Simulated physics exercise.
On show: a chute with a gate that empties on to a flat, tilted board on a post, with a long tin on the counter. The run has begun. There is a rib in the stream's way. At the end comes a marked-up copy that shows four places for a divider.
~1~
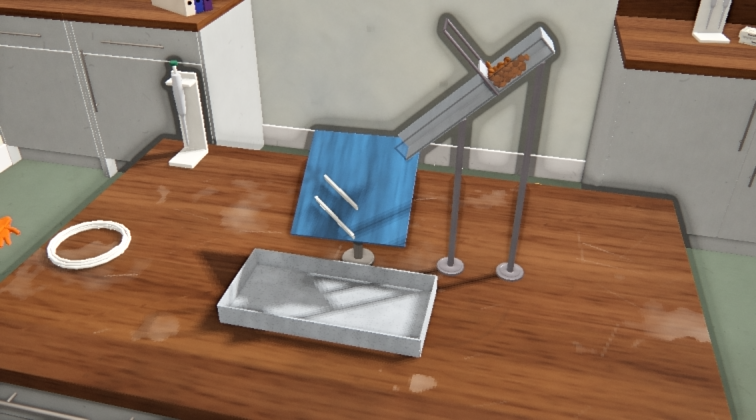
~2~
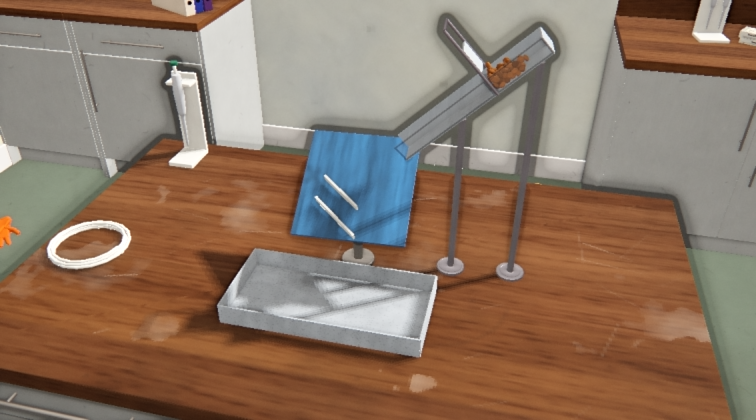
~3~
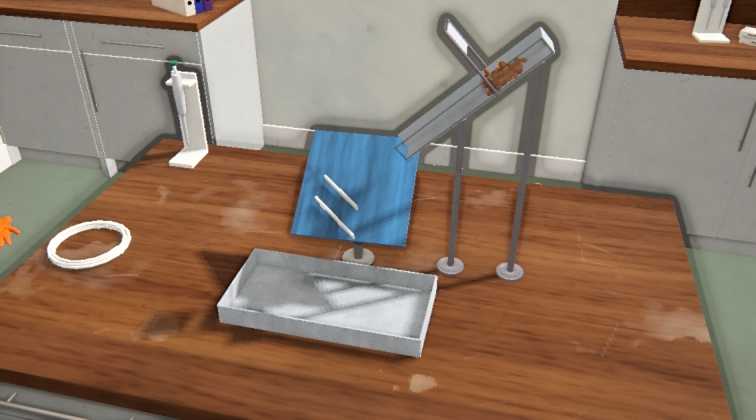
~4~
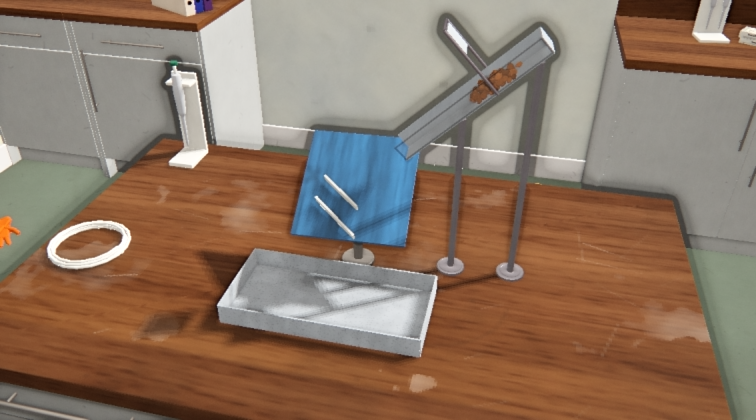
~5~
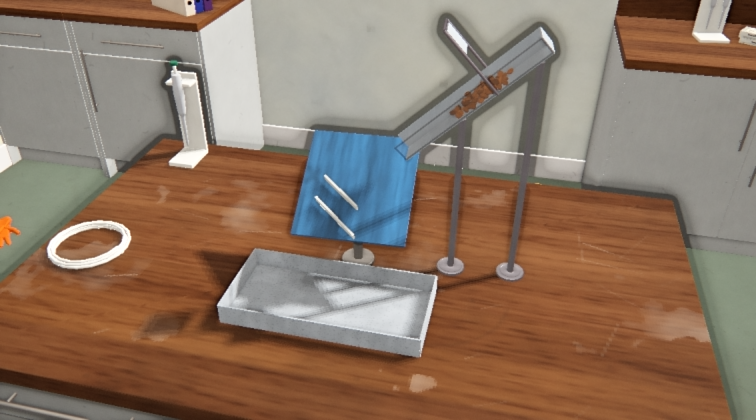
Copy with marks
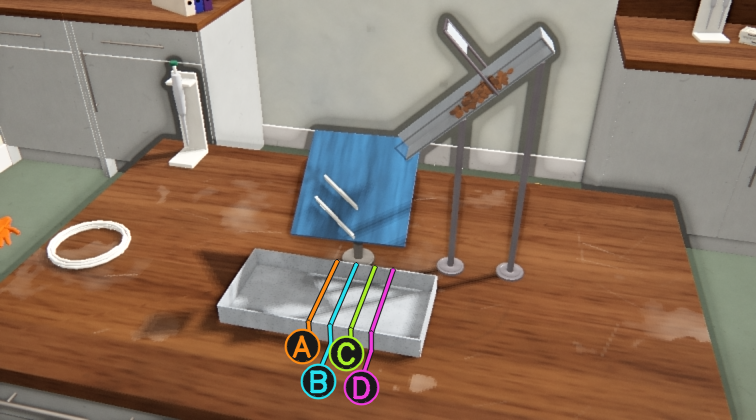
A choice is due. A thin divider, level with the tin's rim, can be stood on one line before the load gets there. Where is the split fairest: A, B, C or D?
Go for C.
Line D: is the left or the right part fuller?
More lands on the left.
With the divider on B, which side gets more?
Right.
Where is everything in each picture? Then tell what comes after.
The first picture shows load behind the gate (507, 69), bits of cat kibble; lip of the chute (408, 154), sloping fairly steeply.
The second picture shows middle of the board (357, 185), tilted fairly steeply; middle of its low edge (347, 240); of its high edge (367, 135).
The third picture shows front corners of the tin (218, 305) and (420, 340), empty; front of the load (487, 88).
The fourth picture shows middle of the load (495, 81); its front (473, 98), roughly a quarter of the way to the lip; rib from (325, 175) to (356, 206); rib from (316, 196) to (353, 235).
The fifth picture shows middle of the load (482, 94); its front (454, 112), roughly half of the way to the lip.
On the marked copy, line A crosses the front rim at (308, 321); line B crosses the front rim at (330, 325); line C crosses the front rim at (351, 328); line D crosses the front rim at (371, 332).
With A, of what is caught, not one piece on the left of the divider, every piece on the right.
With B, of what is caught, not one piece on the left of the divider, every piece on the right.
With C, of what is caught, roughly a third on the left of the divider, roughly two thirds on the right.
With D, of what is caught, almost all on the left of the divider, about a tenth on the right.
